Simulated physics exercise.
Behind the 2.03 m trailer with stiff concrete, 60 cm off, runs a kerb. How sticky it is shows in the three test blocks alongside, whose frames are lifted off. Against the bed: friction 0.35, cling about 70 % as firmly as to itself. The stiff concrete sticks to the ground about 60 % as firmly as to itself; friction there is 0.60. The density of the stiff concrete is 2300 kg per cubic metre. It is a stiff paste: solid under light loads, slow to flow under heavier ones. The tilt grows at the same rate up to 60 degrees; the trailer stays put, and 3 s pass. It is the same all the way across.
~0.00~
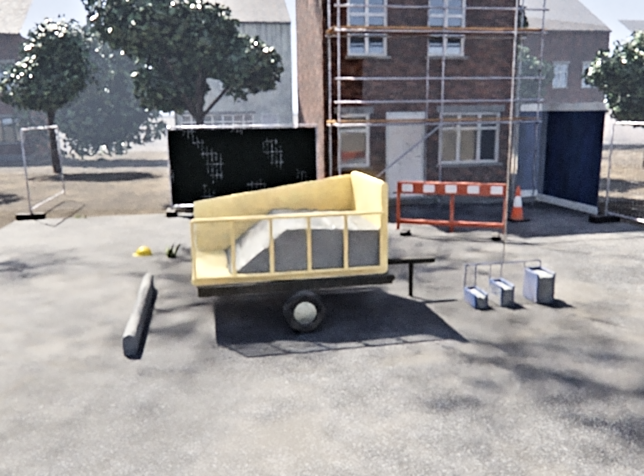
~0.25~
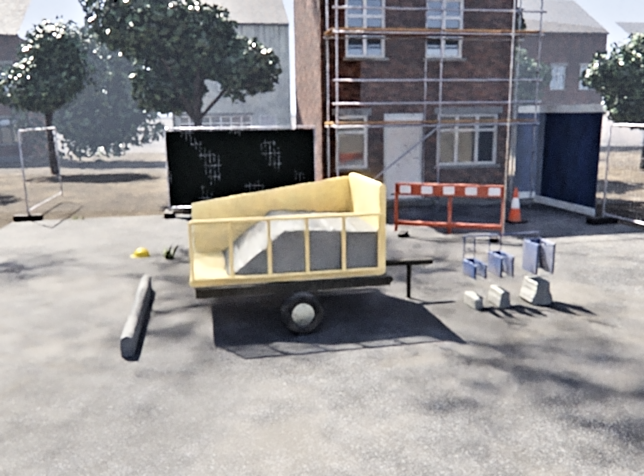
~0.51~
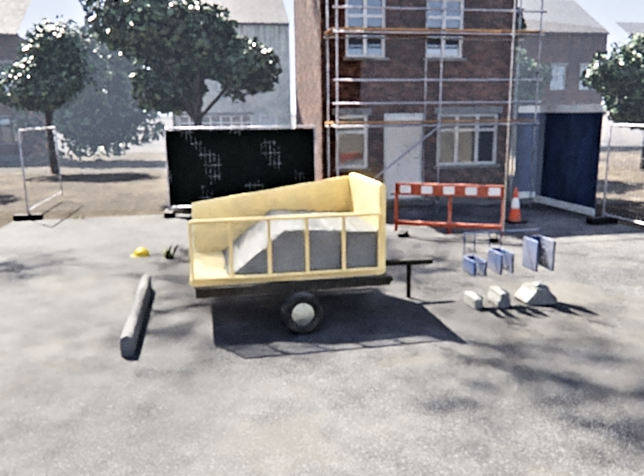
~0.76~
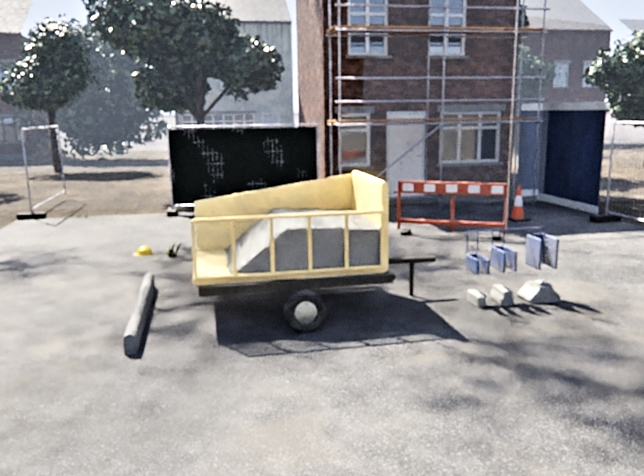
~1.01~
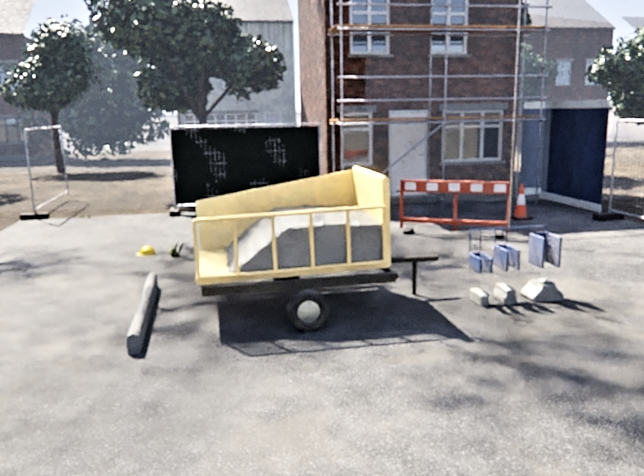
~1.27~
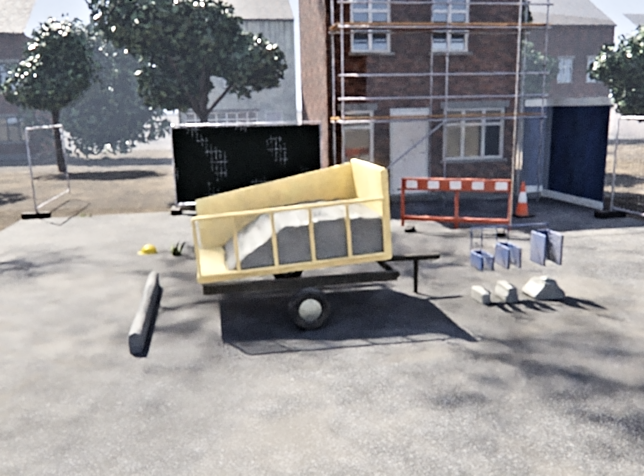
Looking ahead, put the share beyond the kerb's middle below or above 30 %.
Expect below 30 %.
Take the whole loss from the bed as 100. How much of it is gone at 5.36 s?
Some 90 per cent.
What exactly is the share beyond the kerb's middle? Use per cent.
Some 20 per cent.
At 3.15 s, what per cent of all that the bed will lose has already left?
About 10 %.
By 3.15 s, the tilt is 18 degrees, 88 % is on the bed and 0 % past the kerb's middle.
By 5.36 s, the tilt is 36 degrees, 13 % is on the bed and 15 % past the kerb's middle.
By 7.58 s, the tilt is 54 degrees, none is on the bed and 21 % past the kerb's middle.
By 9.80 s, the tilt is 60 degrees, none is on the bed and 21 % past the kerb's middle.
By 11.50 s, at the end, the tilt is 60 degrees, none is on the bed and 21 % past the kerb's middle.
